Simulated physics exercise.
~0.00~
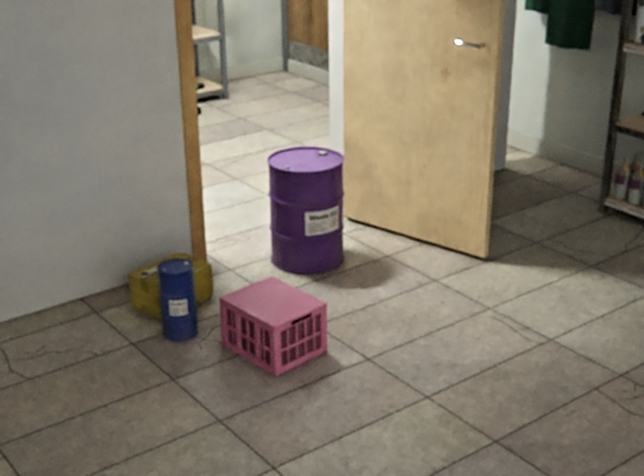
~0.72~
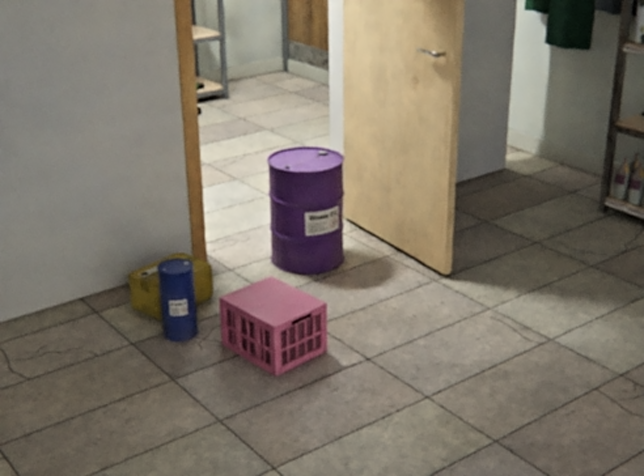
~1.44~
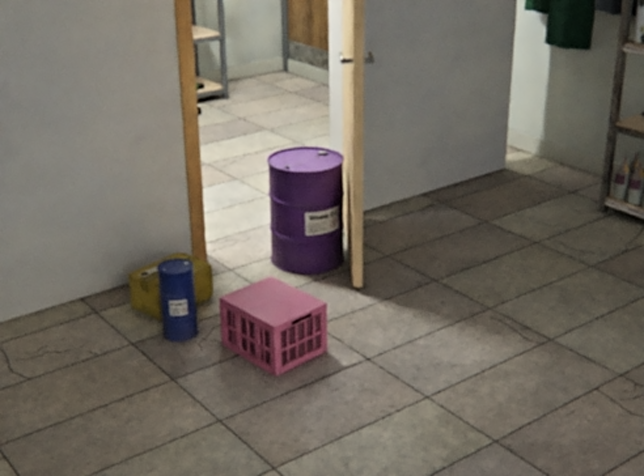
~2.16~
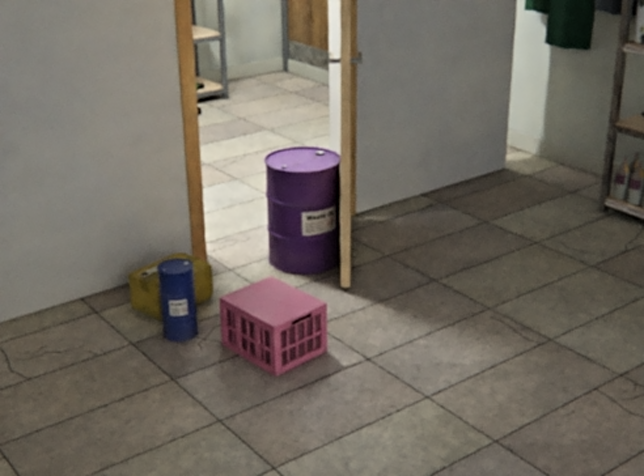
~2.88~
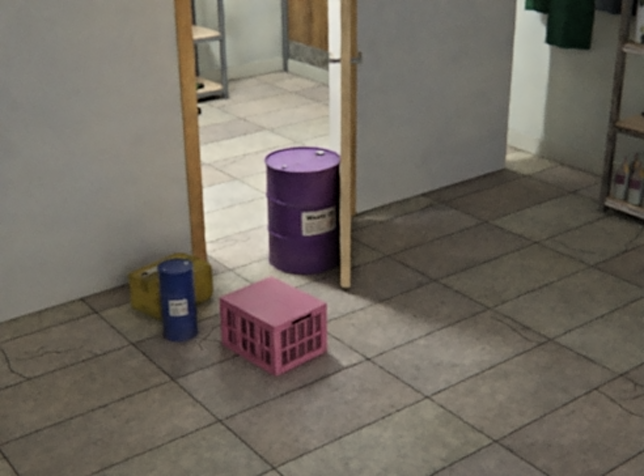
At the start, a pale wooden door stands wide open beside a doorway, with a purple drum in the opening and a pink crate, a blue canister and a yellow box on the tiled floor nearer the viewer. The door swings to the left, moving toward the drum. It keeps turning until it is seen almost edge-on, close beside the drum. It then shifts slightly farther and slows, and the drum appears to move a touch, if at all. At the end, the door rests partly open against the purple drum, with the other objects still in place.
